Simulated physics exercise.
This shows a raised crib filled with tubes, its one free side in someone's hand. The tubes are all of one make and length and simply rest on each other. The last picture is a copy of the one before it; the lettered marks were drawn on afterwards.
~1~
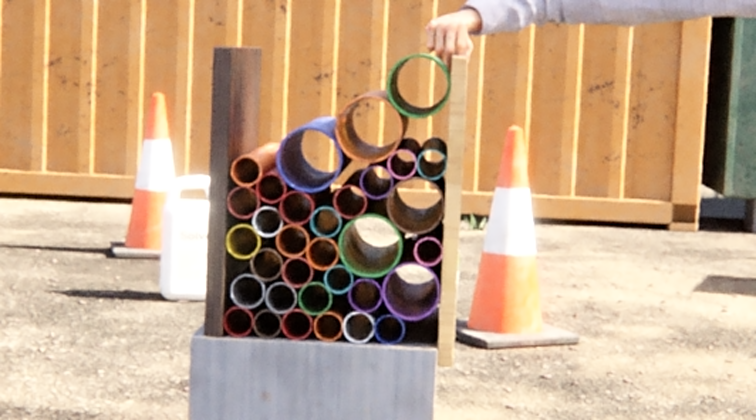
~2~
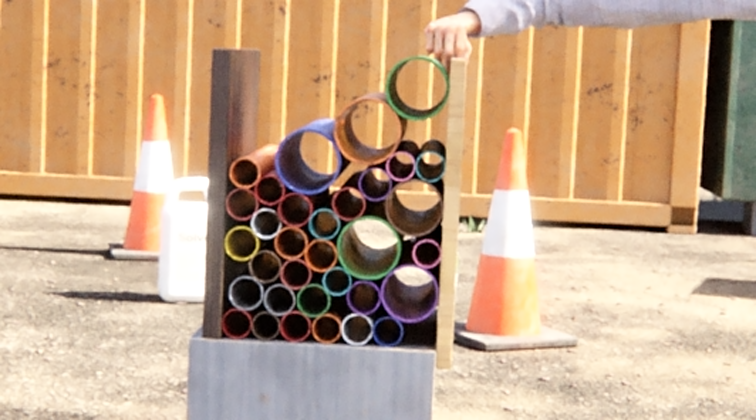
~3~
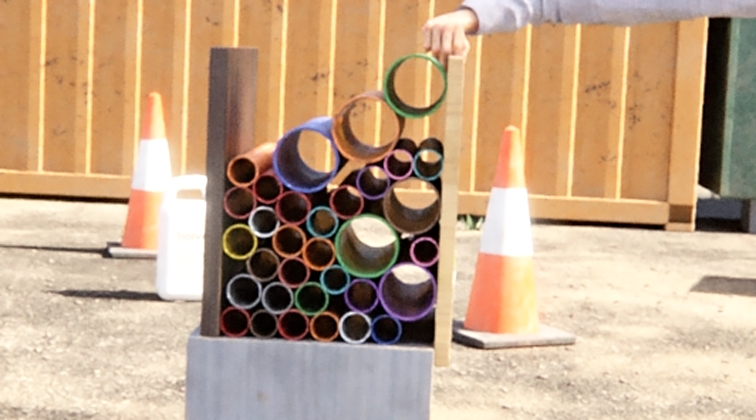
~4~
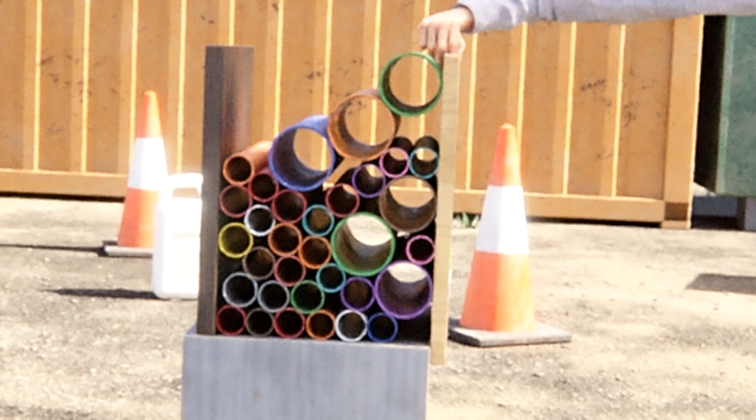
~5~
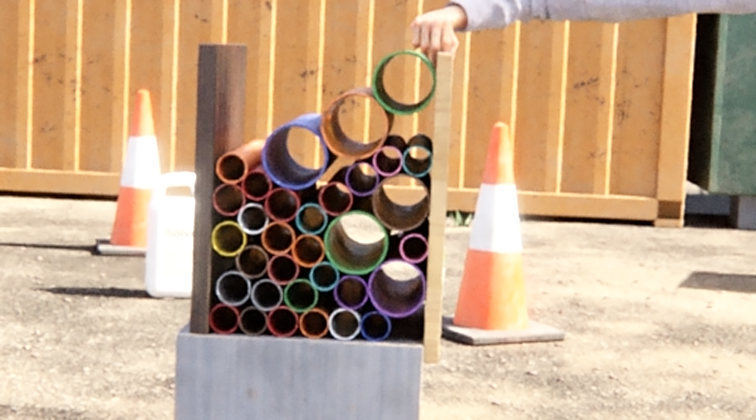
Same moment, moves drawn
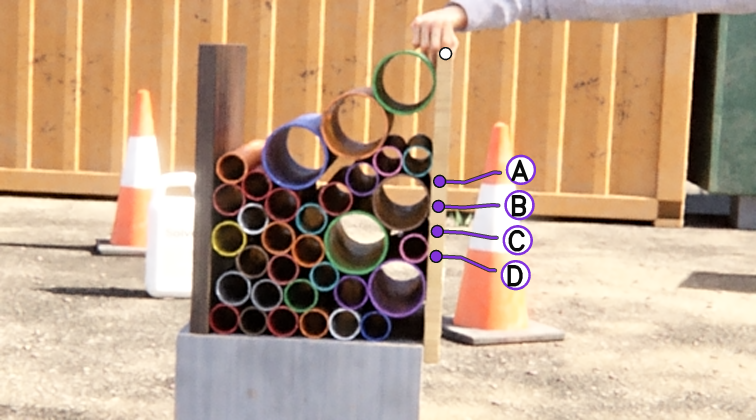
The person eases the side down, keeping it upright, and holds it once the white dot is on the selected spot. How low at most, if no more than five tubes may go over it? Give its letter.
No lower than D.
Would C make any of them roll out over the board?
Yes.
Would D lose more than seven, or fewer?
It loses fewer than seven.
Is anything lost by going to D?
At D: Yes.
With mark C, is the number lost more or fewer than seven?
It loses fewer than seven.
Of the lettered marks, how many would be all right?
Four of the four.
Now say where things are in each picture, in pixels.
The first picture shows side board (453, 198); a blue tube (390, 330).
The second picture shows a blue tube (388, 332); a turquoise tube (337, 281).
The third picture shows an orange tube (319, 254); a yellow tube (240, 242).
The fourth picture shows a turquoise tube (424, 163); an orange tube (361, 128).
The fifth picture shows side board (438, 195); a blue tube (376, 326).
On the marked copy, A at (440, 182); B at (438, 207); C at (437, 232); D at (436, 256); the white dot at (446, 54).
With D. Early on, top of the board (434, 136).
Further on, top of the board (430, 227).
At the end, top of the board (429, 255), five out over the board.
As for the rest, A one out over the board; B two out over the board; C three out over the board.
